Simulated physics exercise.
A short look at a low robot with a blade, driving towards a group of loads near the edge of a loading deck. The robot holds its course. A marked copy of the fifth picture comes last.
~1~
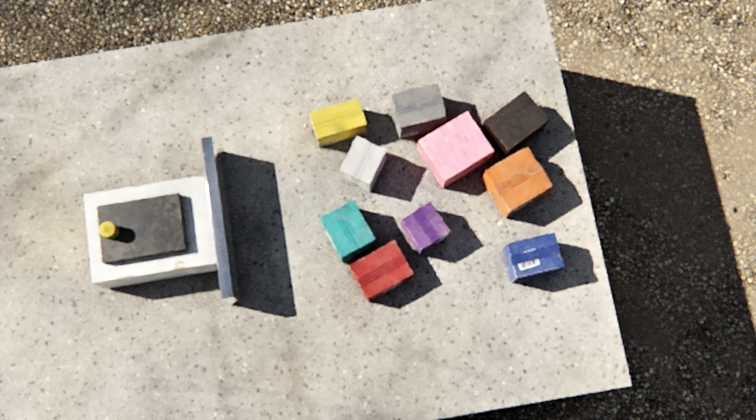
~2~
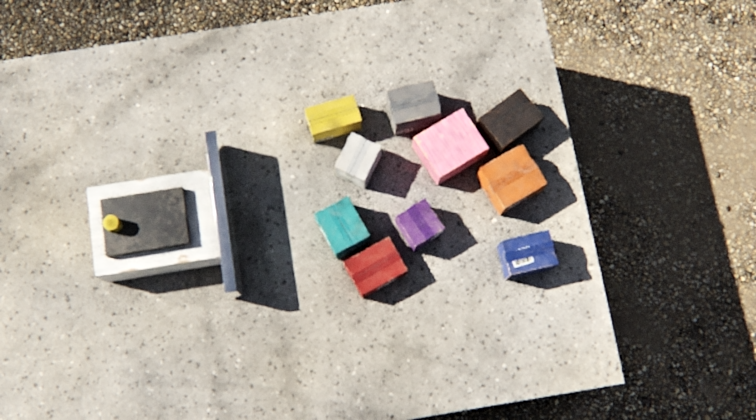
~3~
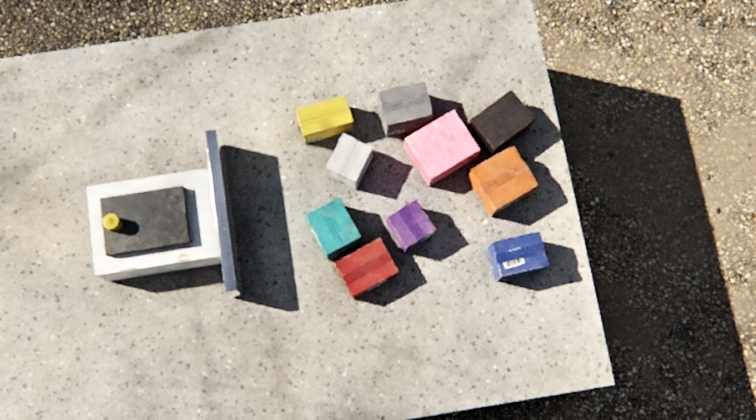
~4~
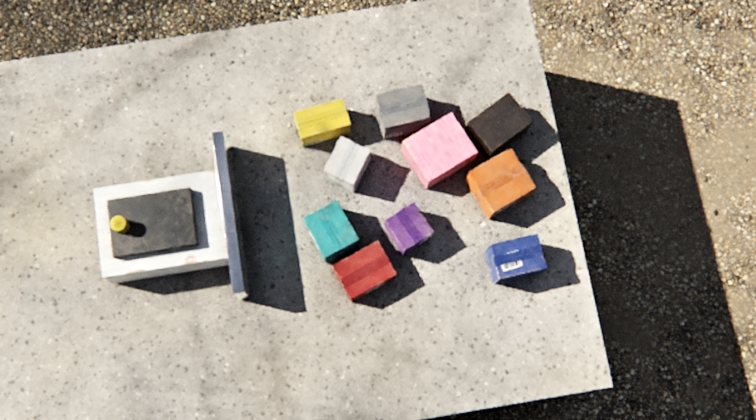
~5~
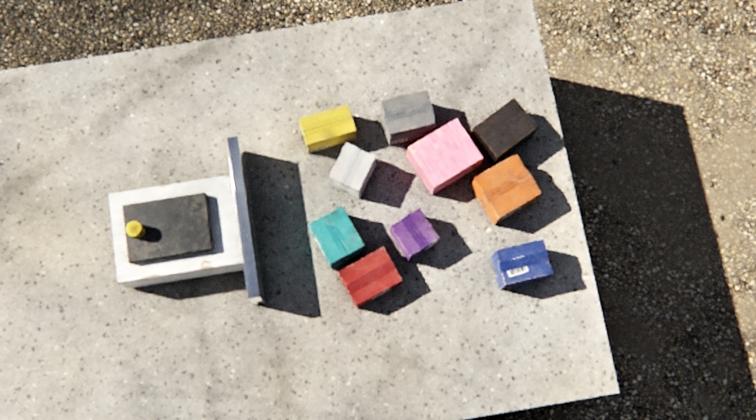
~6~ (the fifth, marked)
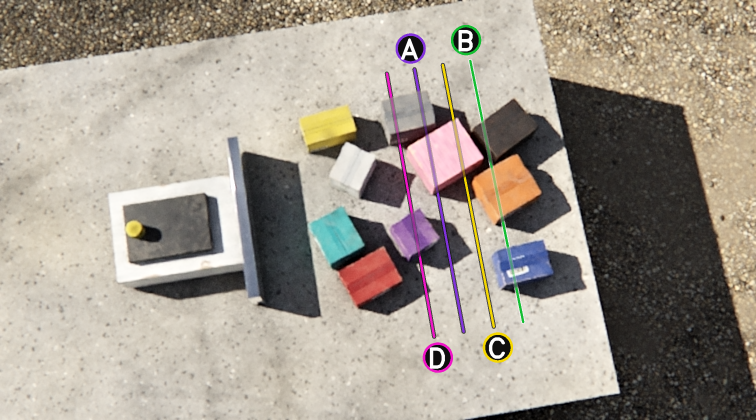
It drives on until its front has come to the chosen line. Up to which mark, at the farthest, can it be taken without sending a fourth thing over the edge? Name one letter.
It should halt at B.
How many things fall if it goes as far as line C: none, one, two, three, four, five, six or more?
One.
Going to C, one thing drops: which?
It is the black crate.
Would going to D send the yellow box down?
No.
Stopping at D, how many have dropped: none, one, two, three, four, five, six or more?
By then, none.
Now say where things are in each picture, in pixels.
In the first frame, pink crate (455, 150); yellow box (339, 123); black crate (514, 125).
In the second frame, robot (152, 221); grey box (413, 108).
In the third frame, robot (152, 220); orange parcel (503, 181).
In the fourth frame, robot (159, 221); blue box (516, 259).
In the fifth frame, robot (174, 227); purple parcel (414, 235); pink crate (444, 157); yellow box (328, 129).
On the copy, A at (438, 196); B at (496, 187); C at (467, 191); D at (410, 201).
On B. First, robot (267, 212); yellow box (353, 123); red parcel (381, 280).
Then, robot (360, 197); black crate (535, 127); orange parcel (530, 195).
Finally, robot (431, 186); orange parcel over the edge; black crate over the edge; two fallen.
By contrast, A is within the limit but short; C is within the limit but short; D is within the limit but short.
